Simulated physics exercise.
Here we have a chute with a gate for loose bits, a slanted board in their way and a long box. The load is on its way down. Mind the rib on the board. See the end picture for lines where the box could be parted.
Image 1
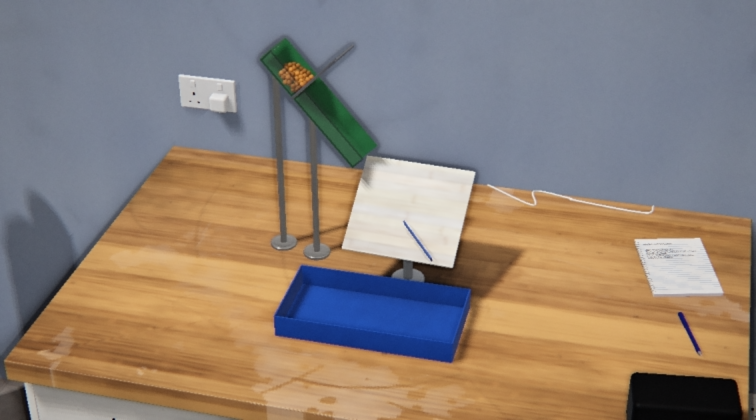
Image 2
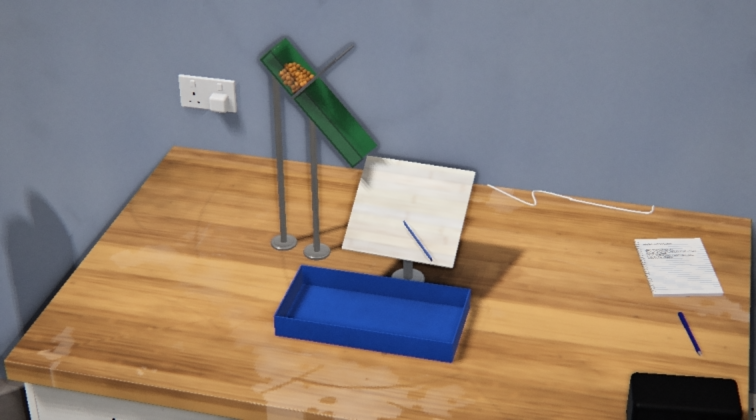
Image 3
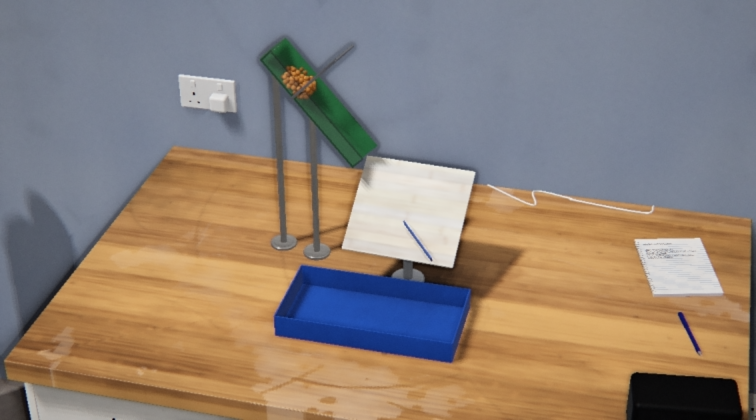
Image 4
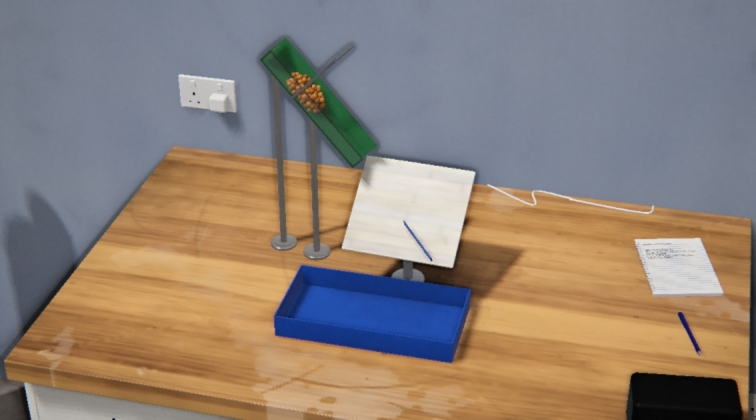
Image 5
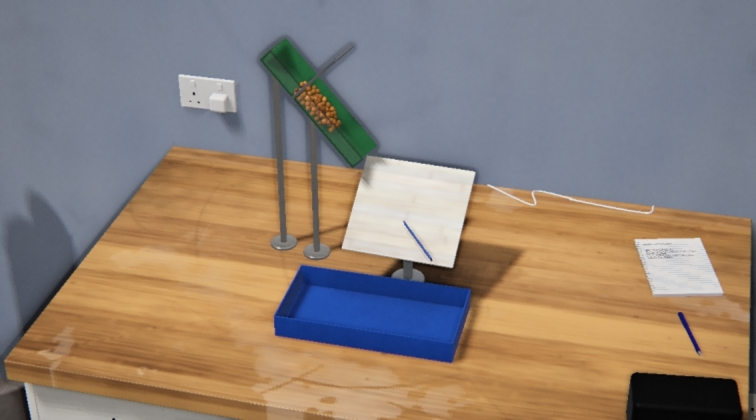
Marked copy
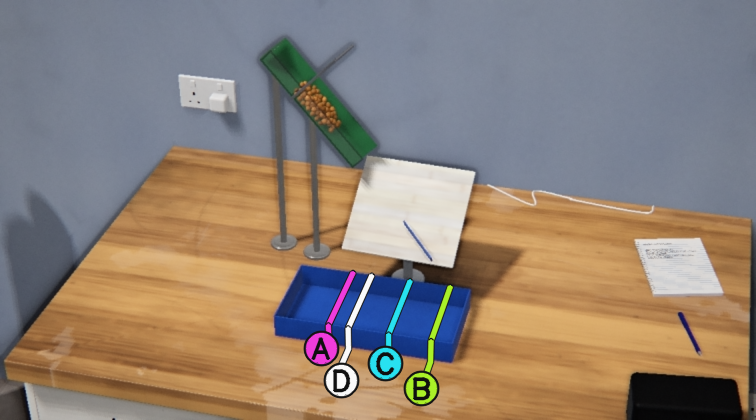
Small orange-brown pieces slide down and to the right along a sloping green chute.
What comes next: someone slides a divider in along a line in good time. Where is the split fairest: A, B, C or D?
It is C.
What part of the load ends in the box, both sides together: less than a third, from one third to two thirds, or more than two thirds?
About that: More than two thirds.
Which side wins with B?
The left side.
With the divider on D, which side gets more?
The right side.
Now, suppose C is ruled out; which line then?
Here it is line B.
On the marked copy, line A crosses the front rim at (328, 324); line B crosses the front rim at (431, 340); line C crosses the front rim at (388, 333); line D crosses the front rim at (348, 327).
If A is chosen, of what is caught, none on the left of the divider, all on the right.
If B is chosen, of what is caught, about two thirds on the left of the divider, about a third on the right.
If C is chosen, of what is caught, about half on the left of the divider, about half on the right.
If D is chosen, of what is caught, a stray few on the left of the divider, nearly all on the right.
